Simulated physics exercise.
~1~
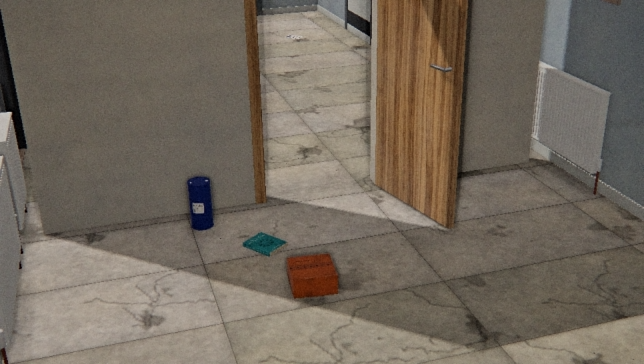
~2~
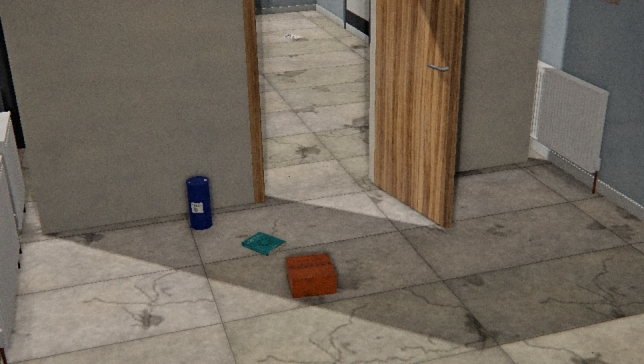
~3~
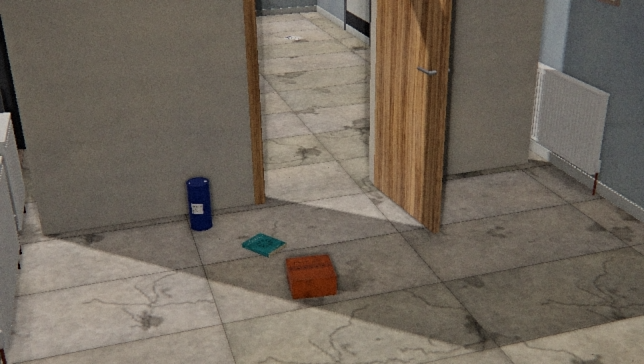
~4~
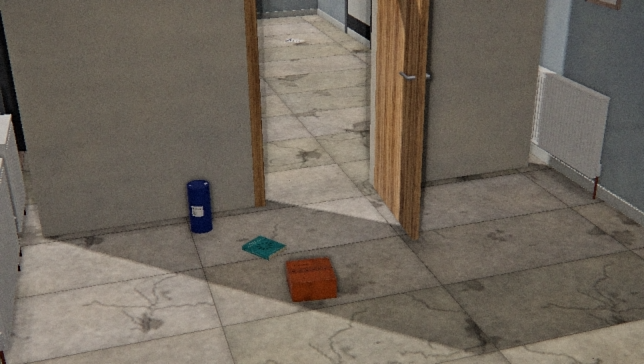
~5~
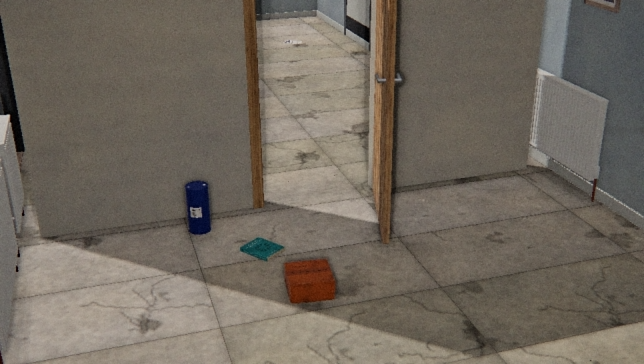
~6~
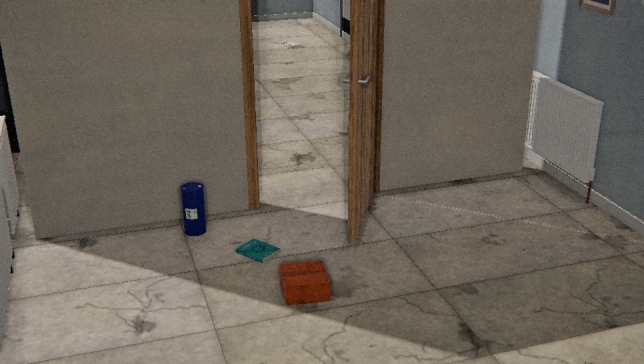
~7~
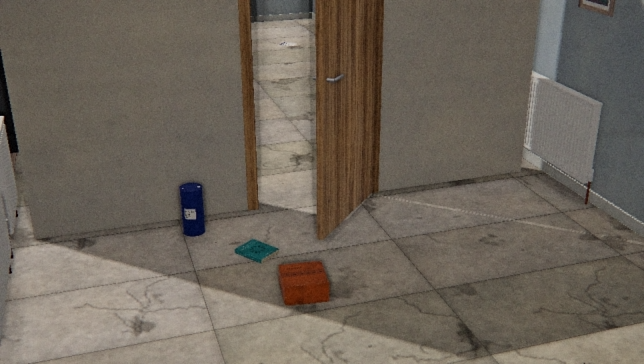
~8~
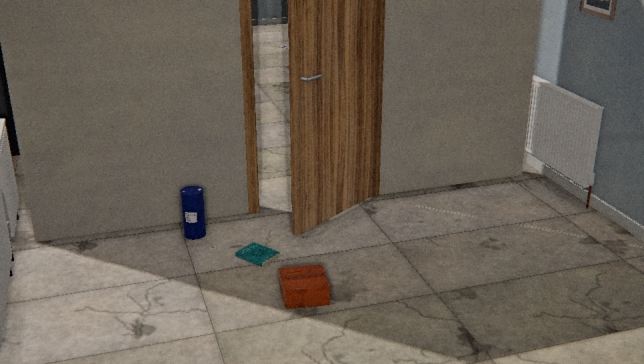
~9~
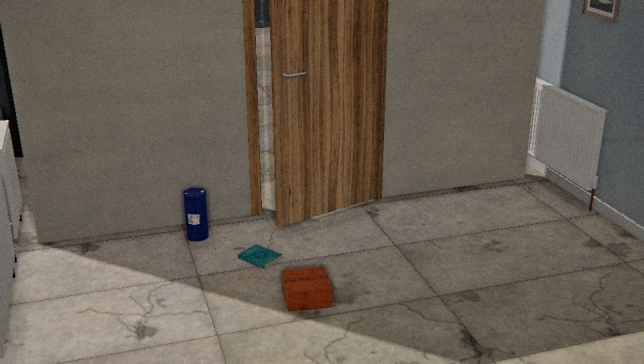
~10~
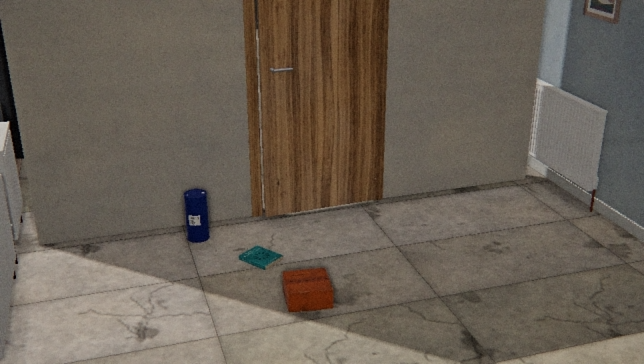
A room with a pale, cracked tile floor and a grey wall is seen from above by a slightly swaying camera, looking towards an open wooden door and a bright space beyond. A blue canister stands by the wall left of the doorway, while a turquoise book and an orange parcel lie on the floor in front, and a white radiator hangs at the right. The door swings steadily leftwards, turning edge-on and then showing its handled face as the gap narrows. It passes behind the book and parcel without disturbing them. Finally it sits shut in its frame, with all three objects where they were.
